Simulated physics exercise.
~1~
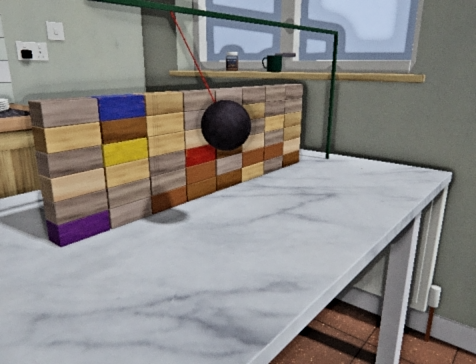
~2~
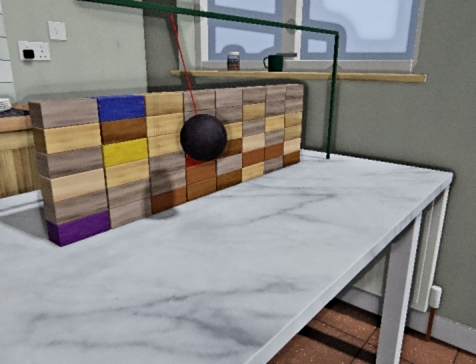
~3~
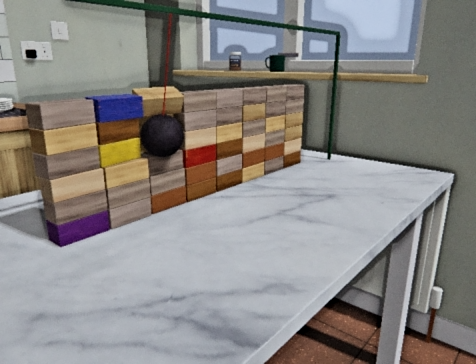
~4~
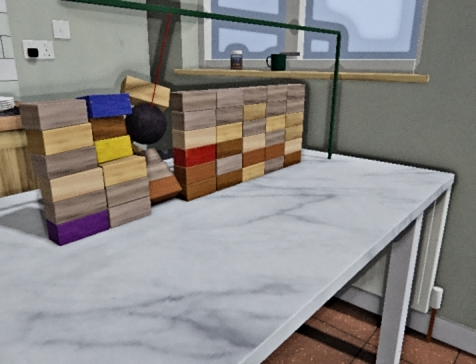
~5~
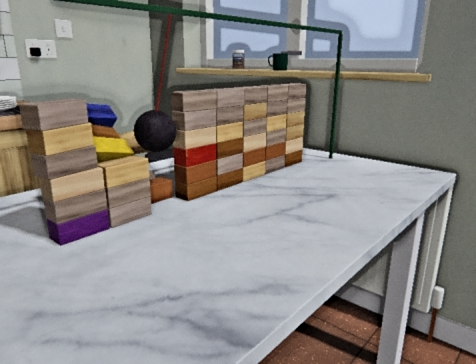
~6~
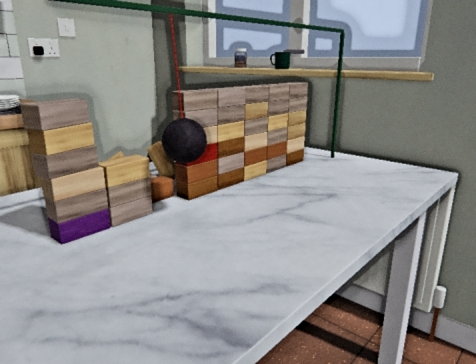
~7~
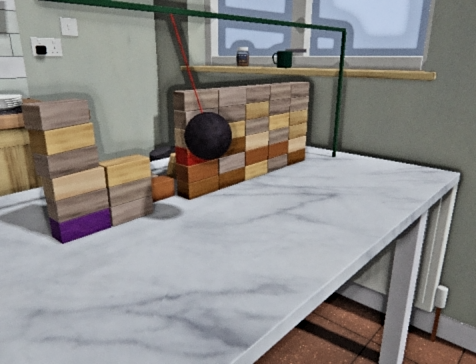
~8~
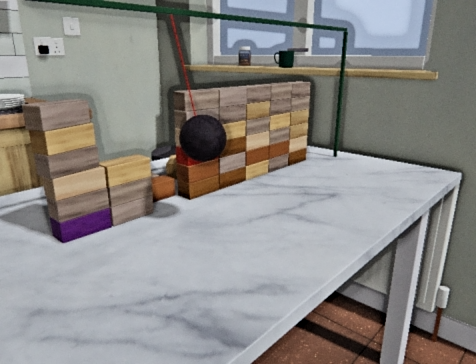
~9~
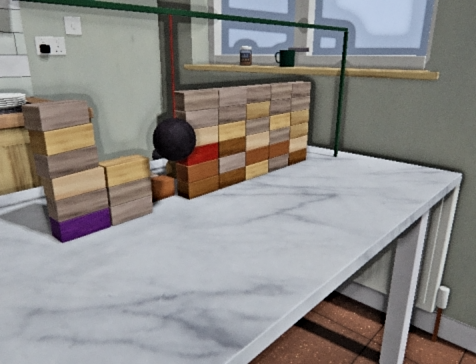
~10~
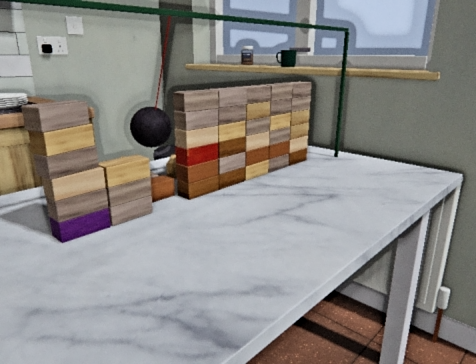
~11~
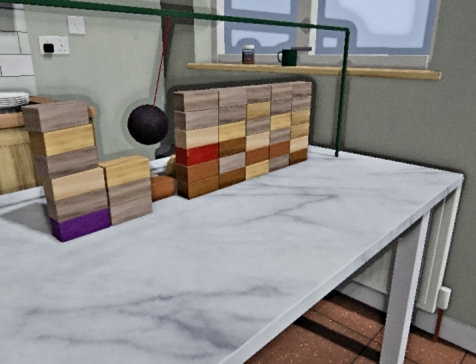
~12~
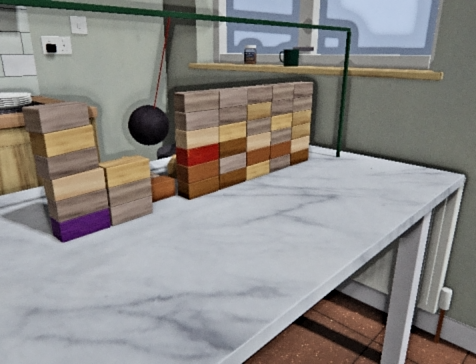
A wall of wooden blocks stood on a marble-topped table as a dark ball swung leftward into it, knocking the yellow and blue blocks and others off the back, then swung back and forth, leaving a gap between the standing stacks.
